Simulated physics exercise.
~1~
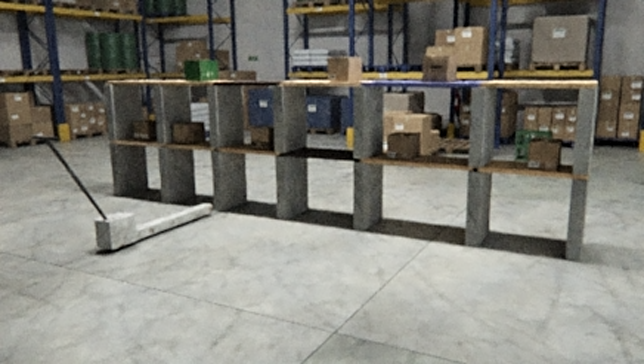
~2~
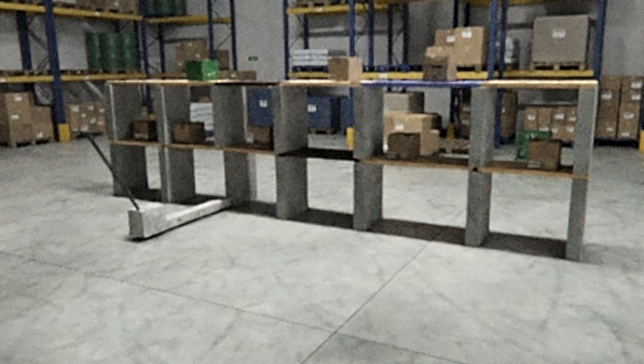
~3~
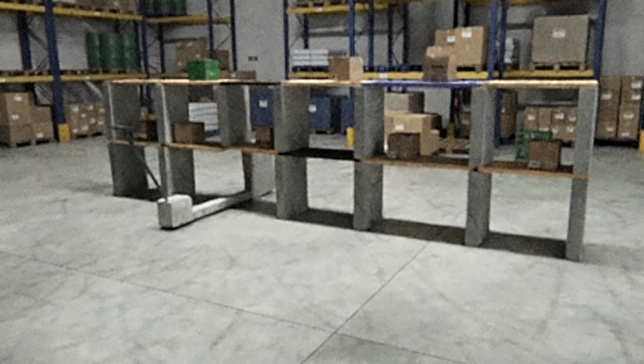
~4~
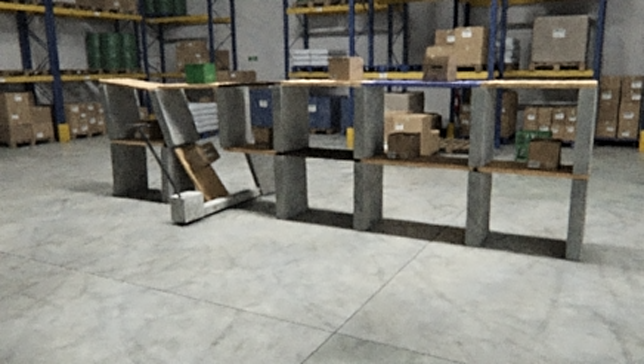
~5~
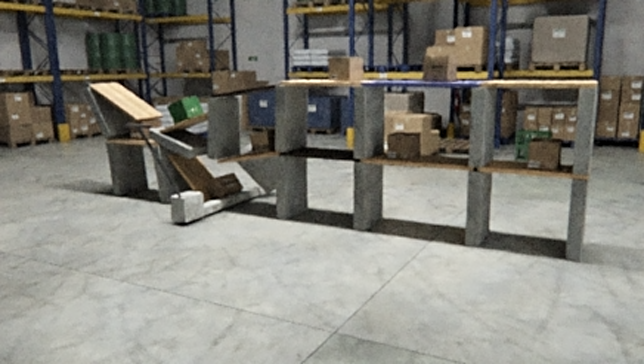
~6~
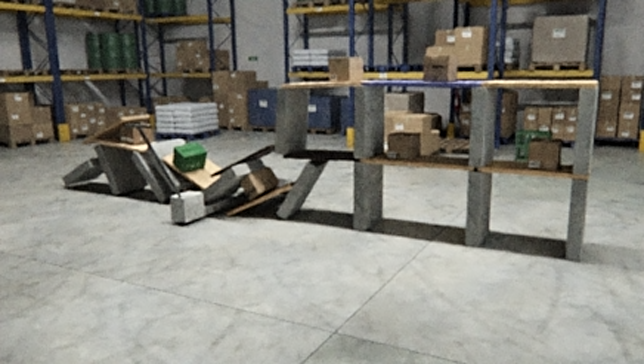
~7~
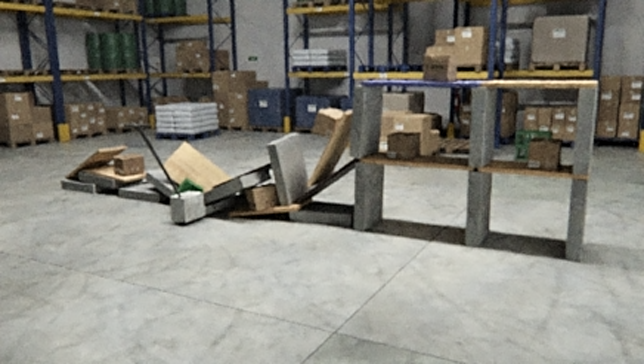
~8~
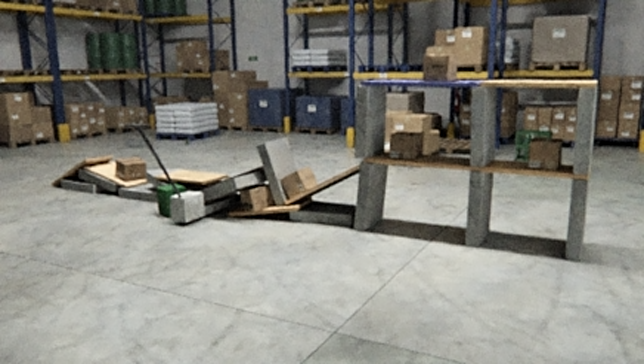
A pallet jack slid right into the foot of an upright beneath two tiers of boards and cartons, and the left side toppled progressively into a low heap, green carton included, while the right end with the blue board stayed standing.
